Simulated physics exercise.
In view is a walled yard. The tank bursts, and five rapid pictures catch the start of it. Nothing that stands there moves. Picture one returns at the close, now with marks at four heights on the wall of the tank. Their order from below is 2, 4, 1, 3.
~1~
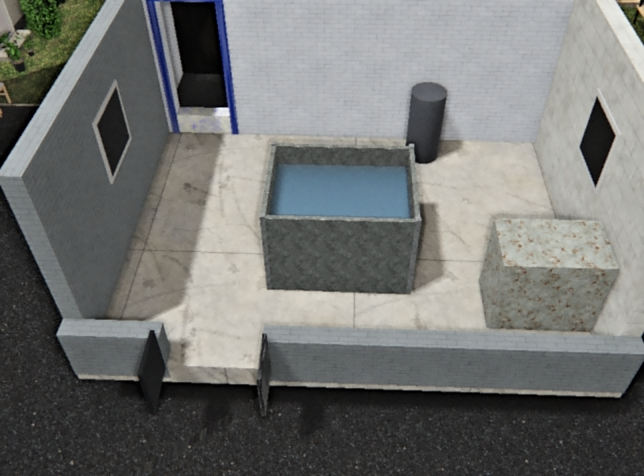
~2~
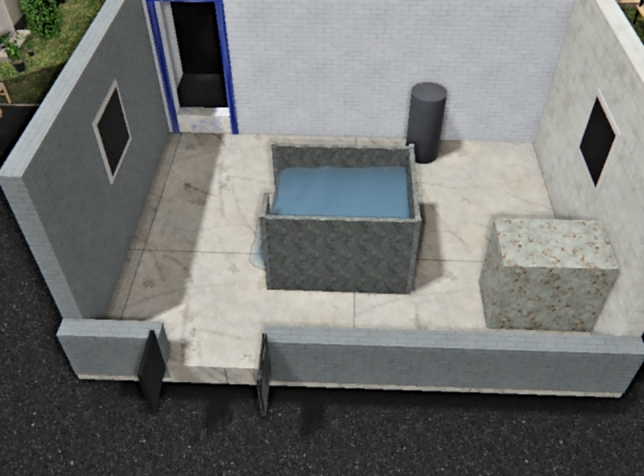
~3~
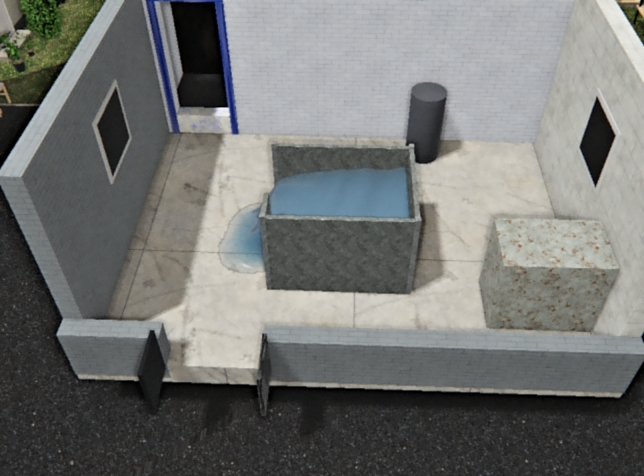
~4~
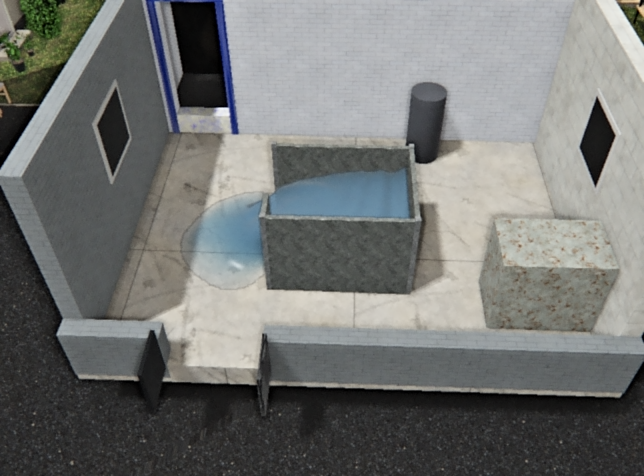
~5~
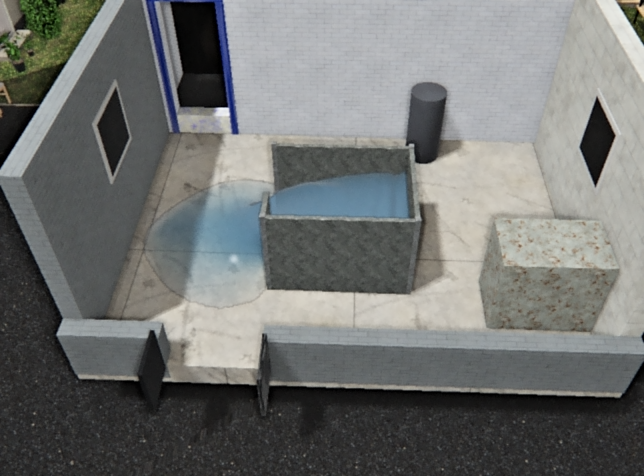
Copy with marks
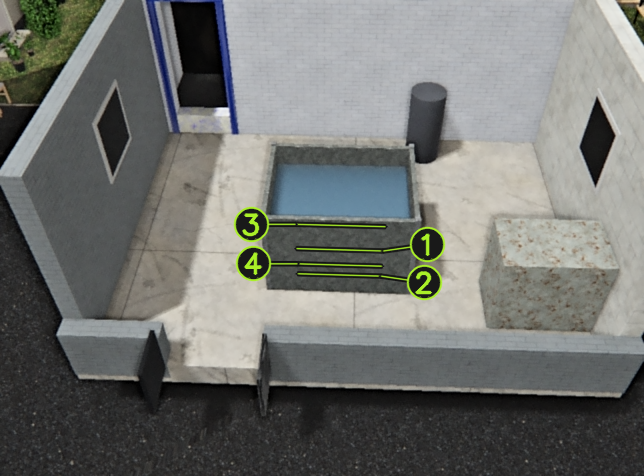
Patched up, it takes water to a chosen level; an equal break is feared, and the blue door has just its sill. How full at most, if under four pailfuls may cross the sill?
Use level 1.
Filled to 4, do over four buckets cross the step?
No, not at all.
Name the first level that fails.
3 it is.
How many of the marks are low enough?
Three of them.
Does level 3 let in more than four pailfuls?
Yes, it does.
On the marked copy, 1 at (339, 249); 2 at (339, 274); 3 at (340, 225); 4 at (339, 265); from the bottom up 2, 4, 1, 3.
For level 1, a bucket or two gets in.
For level 2, nothing gets over.
For level 3, about 10 bucketfuls get in.
For level 4, nothing gets over.
